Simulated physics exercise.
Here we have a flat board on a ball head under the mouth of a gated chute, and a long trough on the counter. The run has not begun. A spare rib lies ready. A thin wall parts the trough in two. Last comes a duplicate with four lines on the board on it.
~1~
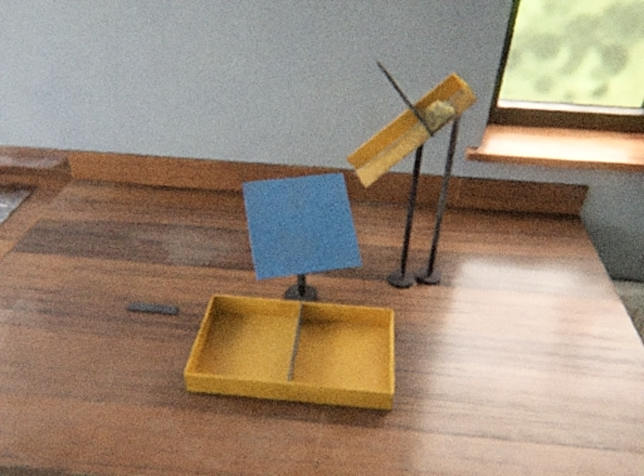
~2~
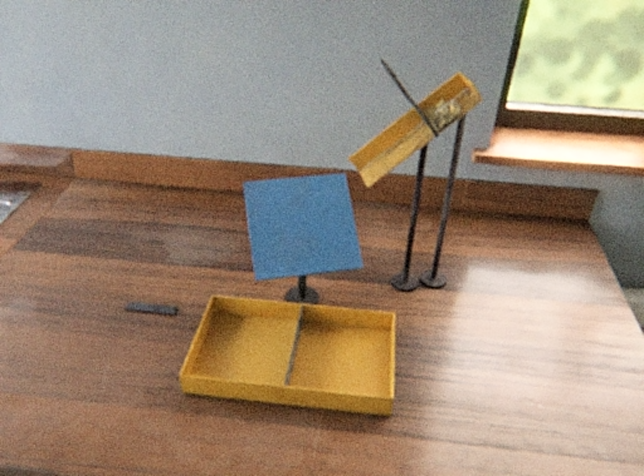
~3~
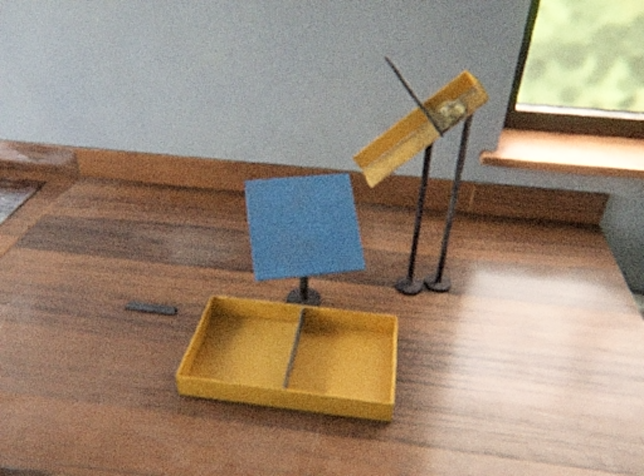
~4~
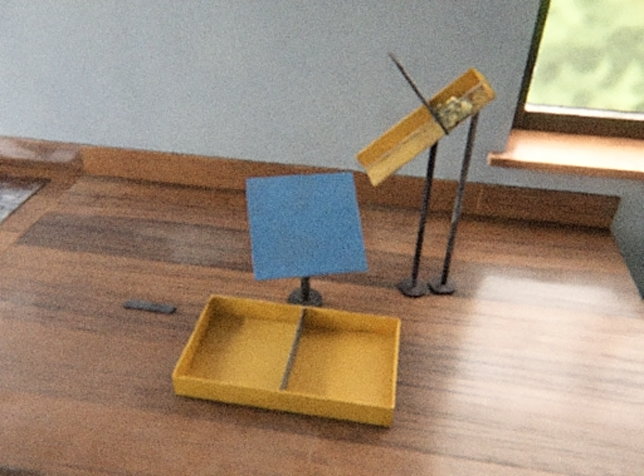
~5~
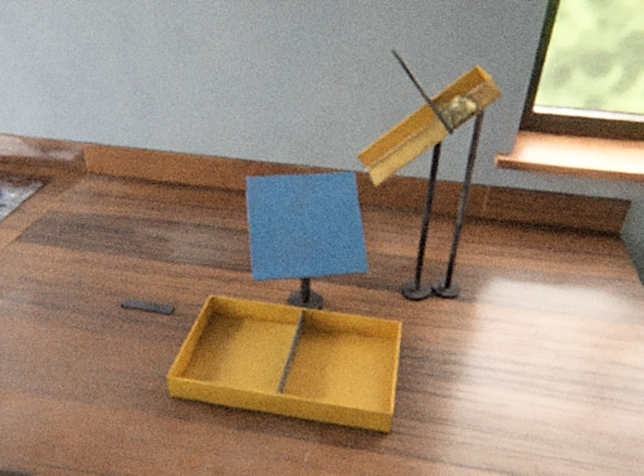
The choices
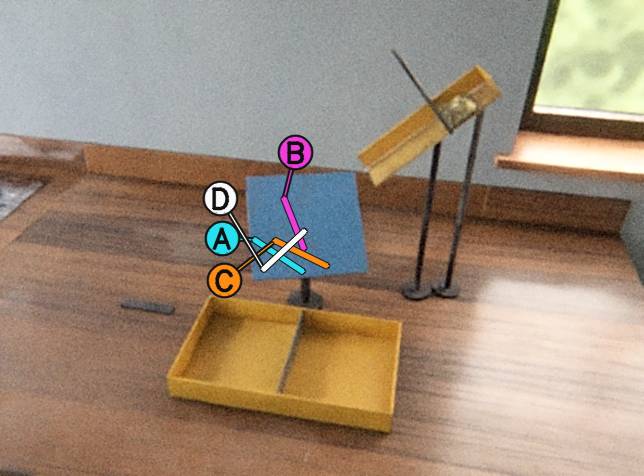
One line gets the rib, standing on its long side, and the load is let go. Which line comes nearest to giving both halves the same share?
Line D does it best.
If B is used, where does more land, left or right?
Right.
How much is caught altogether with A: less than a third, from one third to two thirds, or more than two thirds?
More than two thirds.
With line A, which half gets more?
The right half.
On the marked copy, line A from (254, 239) to (302, 271); line B from (284, 198) to (303, 248); line C from (275, 240) to (326, 265); line D from (304, 231) to (263, 269).
If A is chosen, of what is caught, a stray few in the left half, nearly all in the right.
If B is chosen, of what is caught, a small part in the left half, most in the right.
If C is chosen, of what is caught, a stray few in the left half, nearly all in the right.
If D is chosen, of what is caught, about half in the left half, about half in the right.
